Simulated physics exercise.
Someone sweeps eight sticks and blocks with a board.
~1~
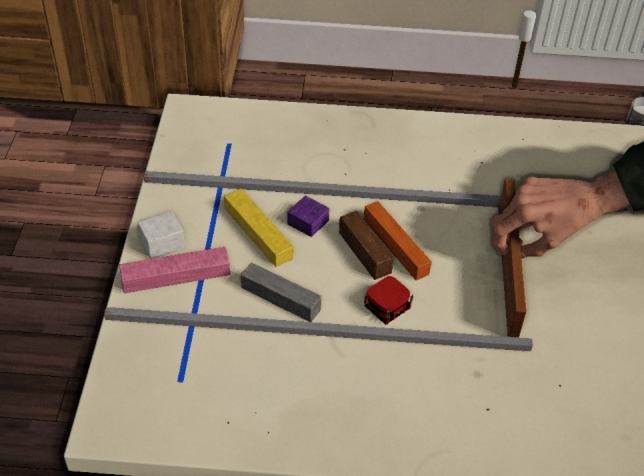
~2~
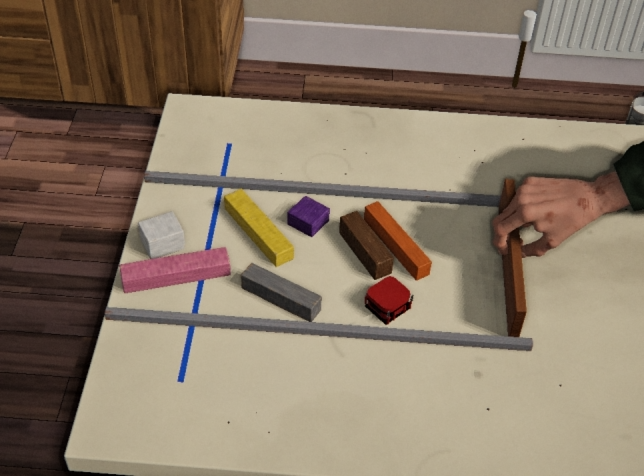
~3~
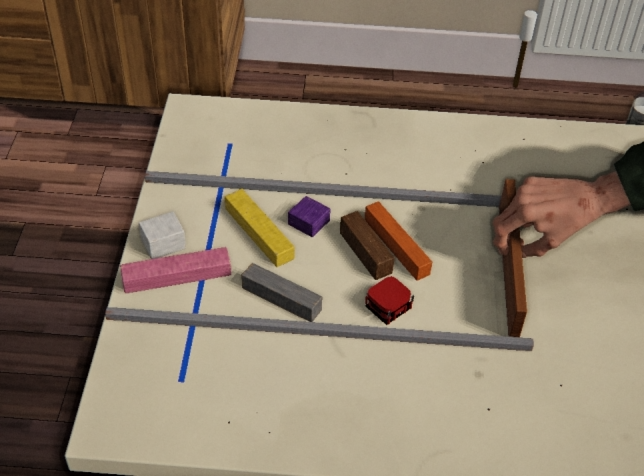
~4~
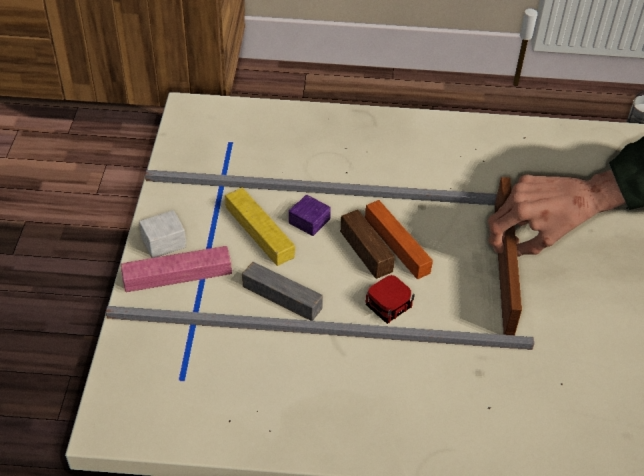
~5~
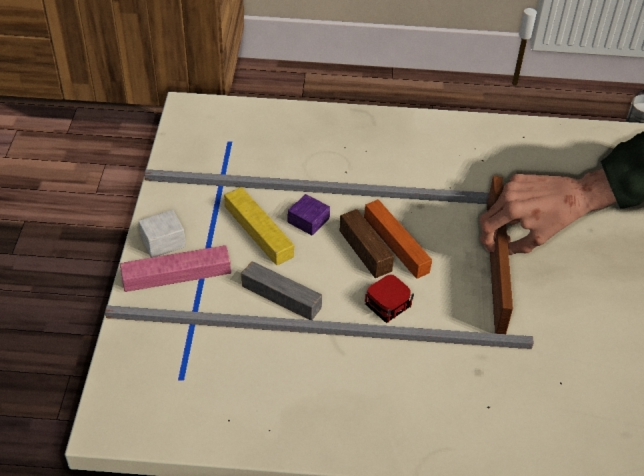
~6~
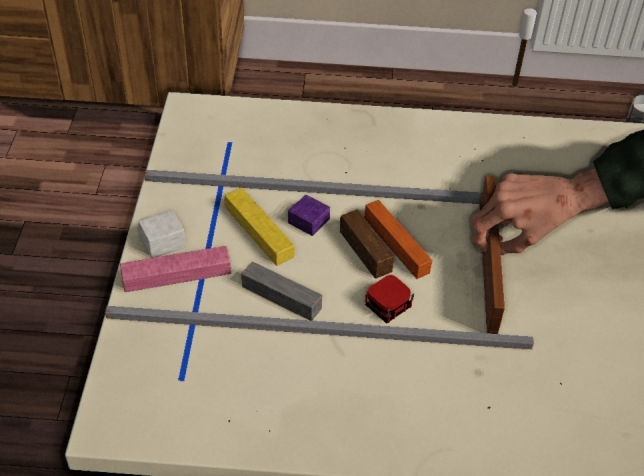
A hand holding an upright wooden board slides it slightly left between two grey rails, while the coloured blocks stay still.
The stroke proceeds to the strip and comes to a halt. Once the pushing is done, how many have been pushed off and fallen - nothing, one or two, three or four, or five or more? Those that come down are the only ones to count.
The number going over the edge will be one or at most two.
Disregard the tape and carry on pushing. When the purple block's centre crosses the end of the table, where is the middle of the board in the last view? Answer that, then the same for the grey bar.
Roughly (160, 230); roughly (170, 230).
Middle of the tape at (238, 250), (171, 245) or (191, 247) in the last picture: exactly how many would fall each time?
You'd get 0, then 3, then 2.
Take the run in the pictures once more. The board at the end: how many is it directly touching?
The figure is 3.
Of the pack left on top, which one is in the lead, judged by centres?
That is the white block.
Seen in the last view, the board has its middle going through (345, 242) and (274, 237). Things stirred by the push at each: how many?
By then 5, and later 7.
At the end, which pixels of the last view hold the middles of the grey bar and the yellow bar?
Around (154, 293), then around (159, 213).
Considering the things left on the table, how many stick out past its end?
The figure is 1.
Early on, none off yet; white block at rest near (162, 234); pink bar at rest near (176, 269); yellow bar at rest near (259, 226).
A while later, none off yet; white block at rest near (162, 234); pink bar moving near (168, 265); yellow bar travelled a little near (232, 220).
Finally, the number that fall off is one or two; lost, pink bar.
